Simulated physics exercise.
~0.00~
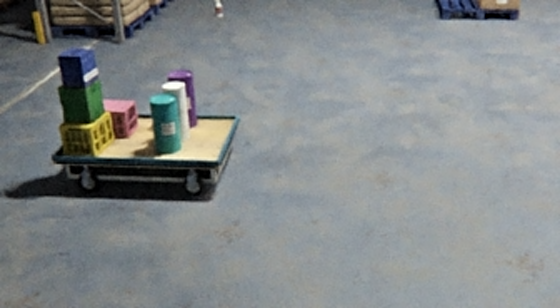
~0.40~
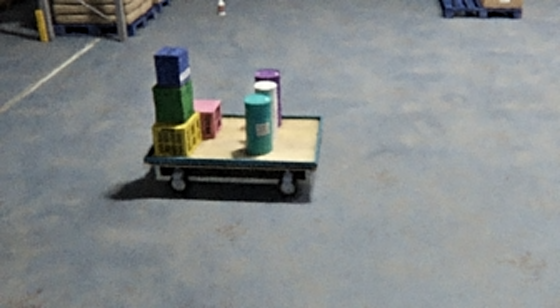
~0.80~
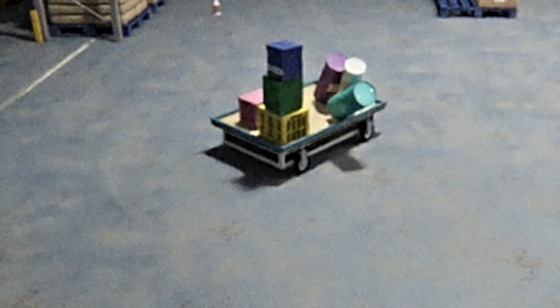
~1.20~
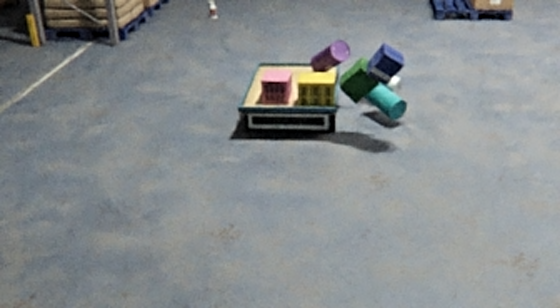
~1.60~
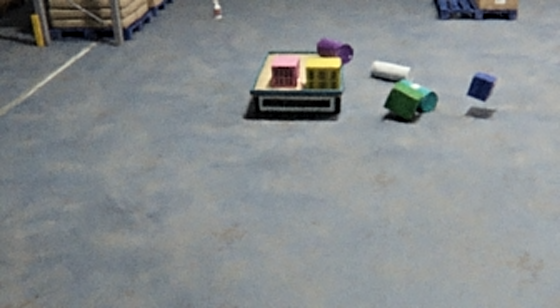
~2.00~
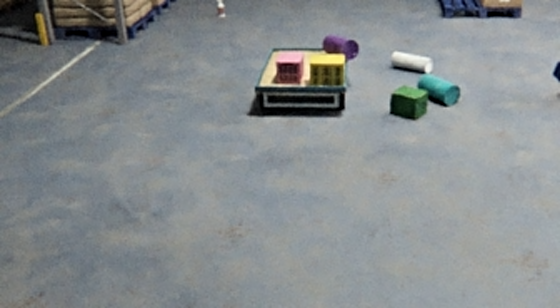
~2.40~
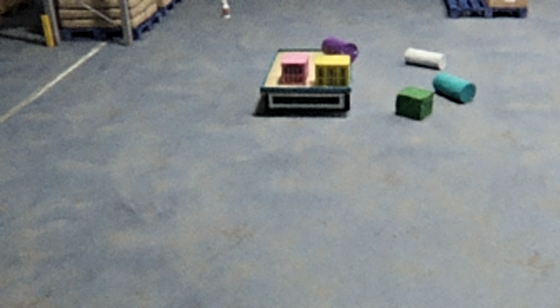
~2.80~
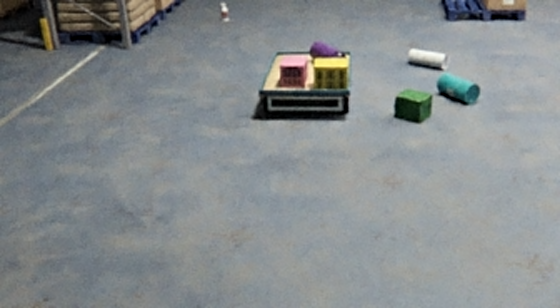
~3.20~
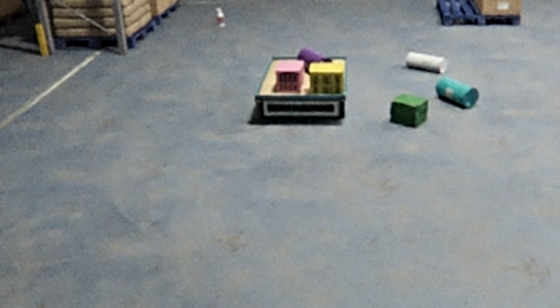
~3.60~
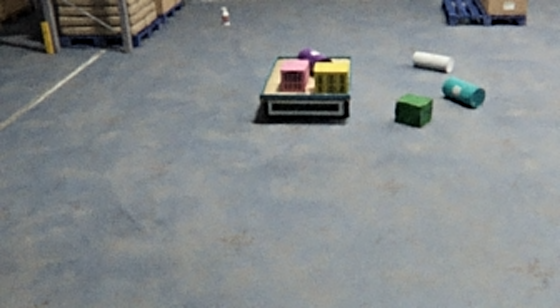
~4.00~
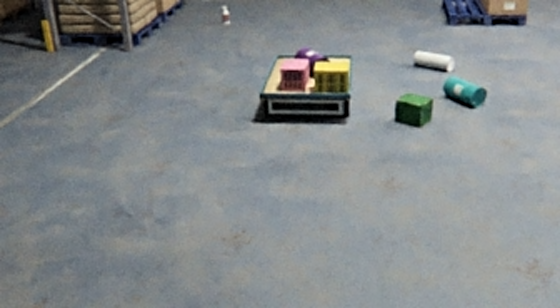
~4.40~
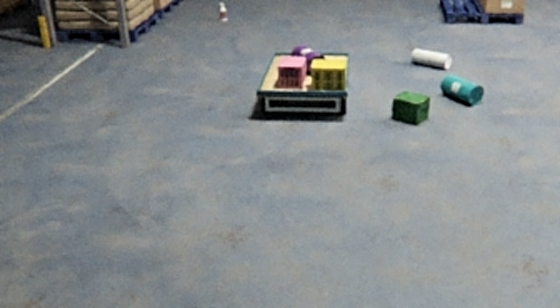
A flat cart with a low dark rim rolls across a blue-grey warehouse floor, seen from above, with loaded pallets along the far edge. A stack of blue, green and yellow boxes and a pink crate stand at its left, with turquoise, white and purple canisters at its right. The cart moves right, then swings away from the viewer as the canisters tilt and the stack's upper boxes topple off the right side. The blue box tumbles out of view, while the green box, turquoise canister and white canister come to rest on the floor. The cart stops with the pink and yellow crates upright and the purple canister tipped behind them.
